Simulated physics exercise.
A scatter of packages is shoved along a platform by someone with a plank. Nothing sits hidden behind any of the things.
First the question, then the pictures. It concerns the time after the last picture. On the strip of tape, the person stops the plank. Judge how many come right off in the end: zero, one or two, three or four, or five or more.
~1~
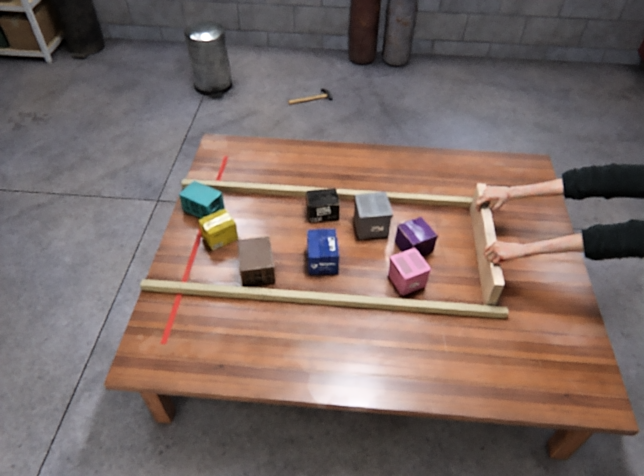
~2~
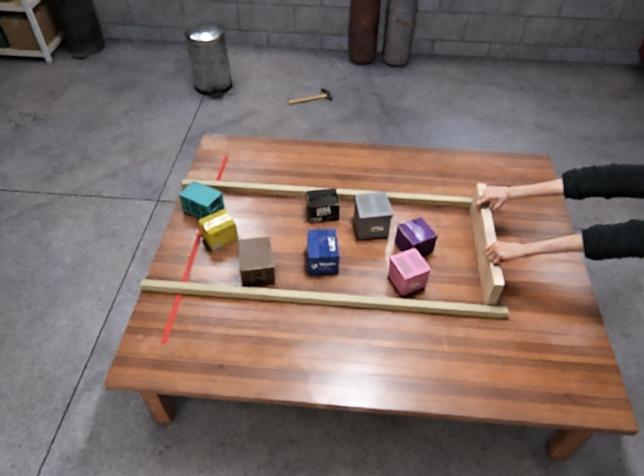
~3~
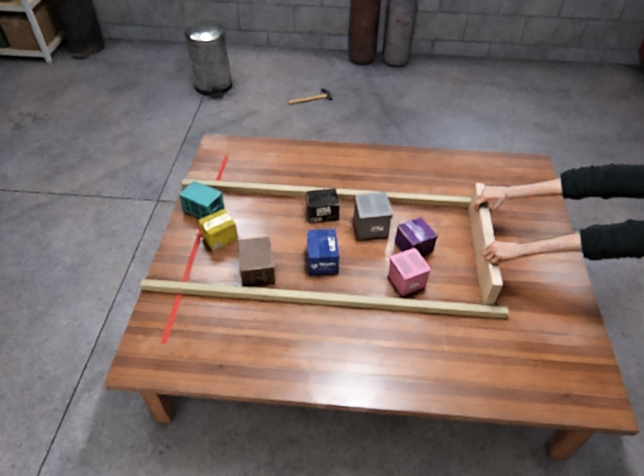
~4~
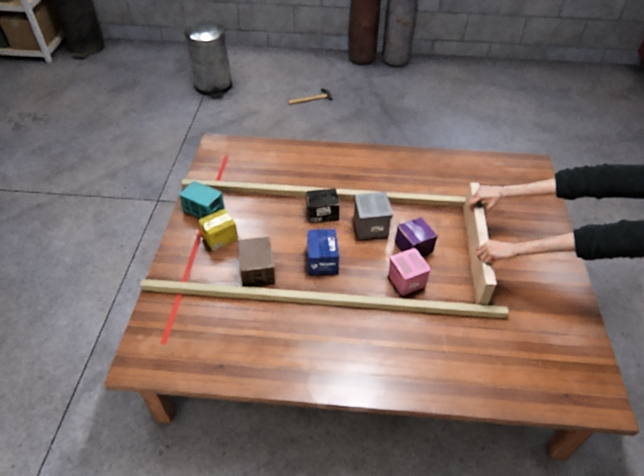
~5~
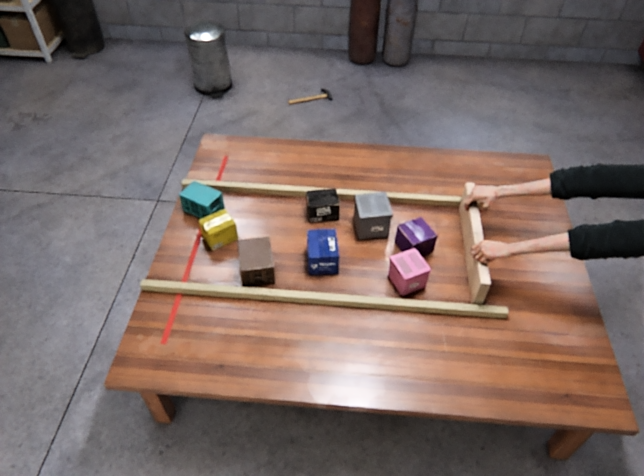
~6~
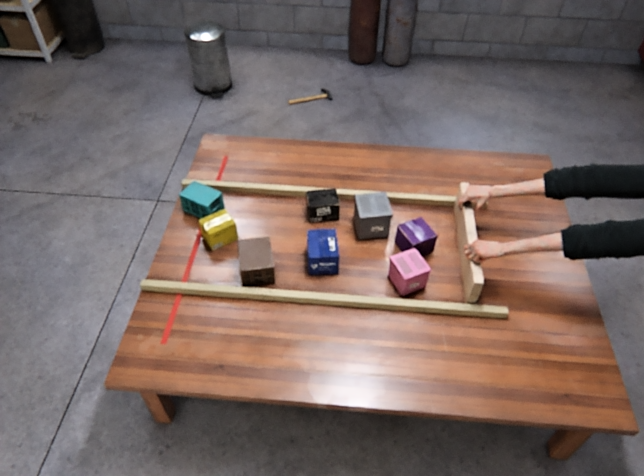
I expect at least five to drop off the edge.
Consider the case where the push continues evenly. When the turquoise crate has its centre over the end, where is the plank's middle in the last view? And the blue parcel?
The middle sits near (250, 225) for the first and near (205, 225) for the other.
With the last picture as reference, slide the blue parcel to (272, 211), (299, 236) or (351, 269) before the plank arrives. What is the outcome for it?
In that order, it falls; falls; comes down.
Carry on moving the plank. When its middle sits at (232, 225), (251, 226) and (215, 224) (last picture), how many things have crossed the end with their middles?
Counts by place: 2 / 0 / 2.
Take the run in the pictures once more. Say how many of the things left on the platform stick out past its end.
That comes to 0 of them.
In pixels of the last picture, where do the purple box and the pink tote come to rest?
In order, first (185, 225), then (175, 250).
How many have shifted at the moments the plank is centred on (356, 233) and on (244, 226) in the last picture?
It comes to 5 for the first spot, 8 for the other.
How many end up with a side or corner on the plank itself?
Count: 3.
Soon after, none off yet; turquoise crate at rest near (202, 201); yellow parcel at rest near (219, 230); brown crate at rest near (256, 262).
In the end, the number that fall off is five or more; gone, blue parcel, black parcel, brown crate, yellow parcel and turquoise crate.
